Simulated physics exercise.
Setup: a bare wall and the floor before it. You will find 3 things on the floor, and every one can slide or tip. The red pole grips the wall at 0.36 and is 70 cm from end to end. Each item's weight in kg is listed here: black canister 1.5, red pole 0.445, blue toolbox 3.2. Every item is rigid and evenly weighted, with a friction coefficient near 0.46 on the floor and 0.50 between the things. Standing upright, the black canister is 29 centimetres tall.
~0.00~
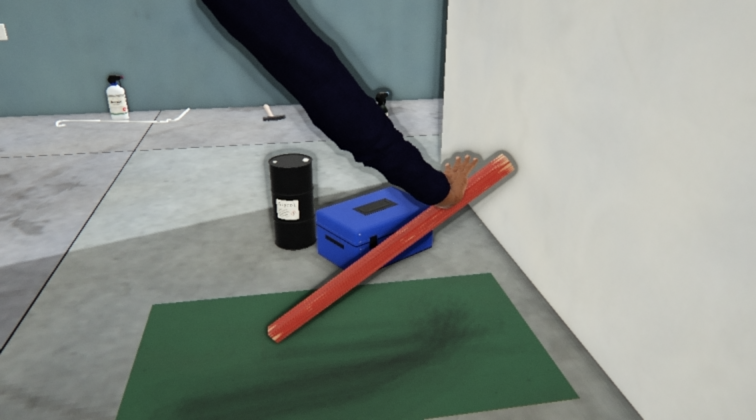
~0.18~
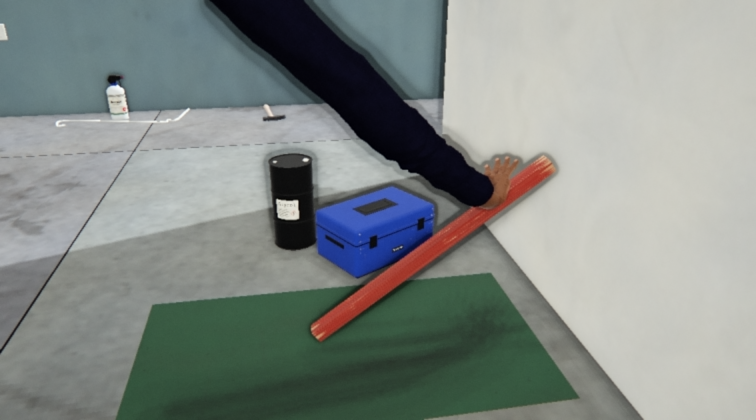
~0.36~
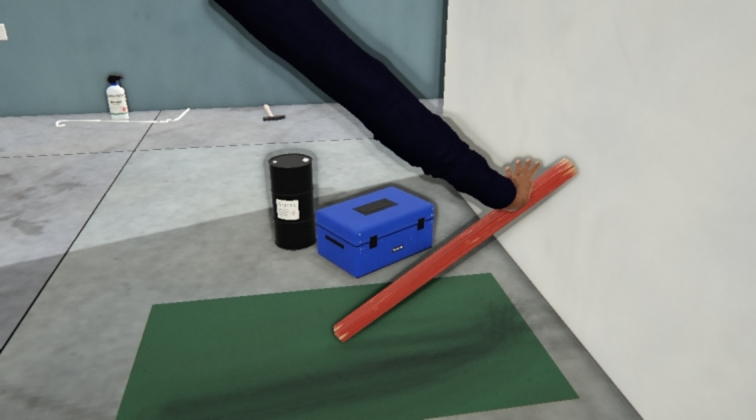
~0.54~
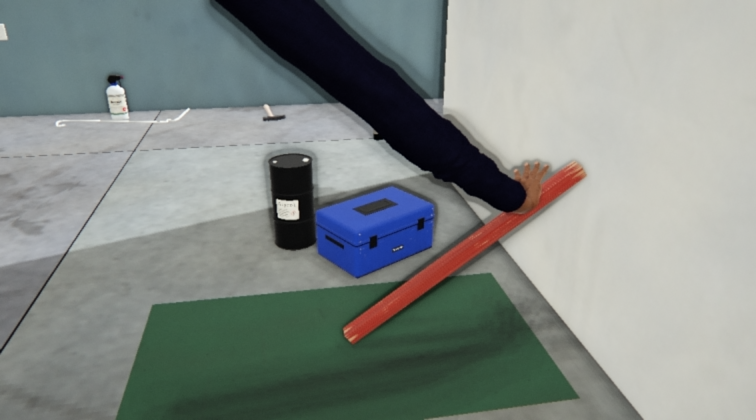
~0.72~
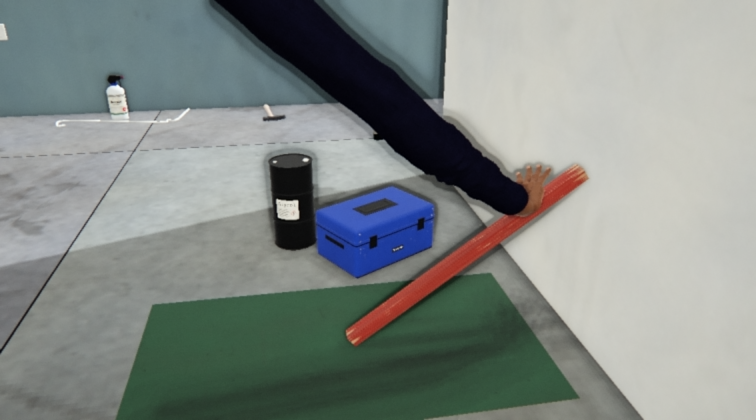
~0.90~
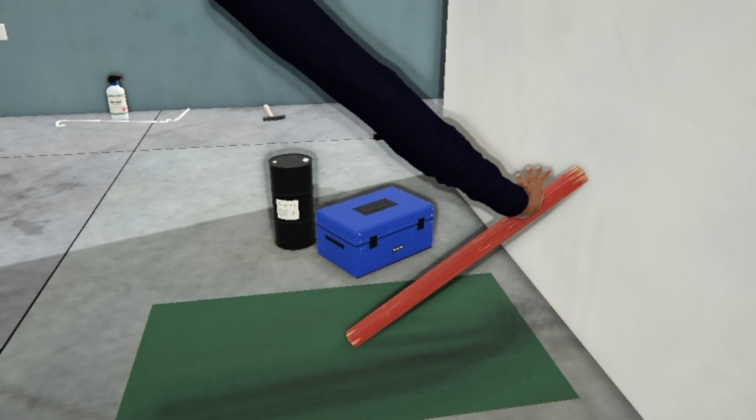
At first, a hand on a dark-sleeved arm holds a slanting red pole in front of a blue toolbox, beside a black canister. The hand and pole shift a short way right toward the pale wall, slowing until they barely move, while the toolbox and canister stay put.
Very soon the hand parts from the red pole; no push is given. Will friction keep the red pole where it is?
My guess is it won't stay.
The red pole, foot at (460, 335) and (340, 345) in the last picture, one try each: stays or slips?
Standing, then slipping.
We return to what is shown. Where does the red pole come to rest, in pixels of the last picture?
Near (434, 330).
After 1.30 s, red pole leaning 10° more than when let go near (451, 278).
After 1.40 s, red pole leaning 22° more than when let go near (441, 302).
After 1.50 s, red pole leaning 36° more than when let go near (434, 331).
In the end (2.2 s), toppled on the floor, red pole; the other 2 under 10 cm from the start. At the end, from the last picture's camera, red pole near (434, 330). The pole slides down.
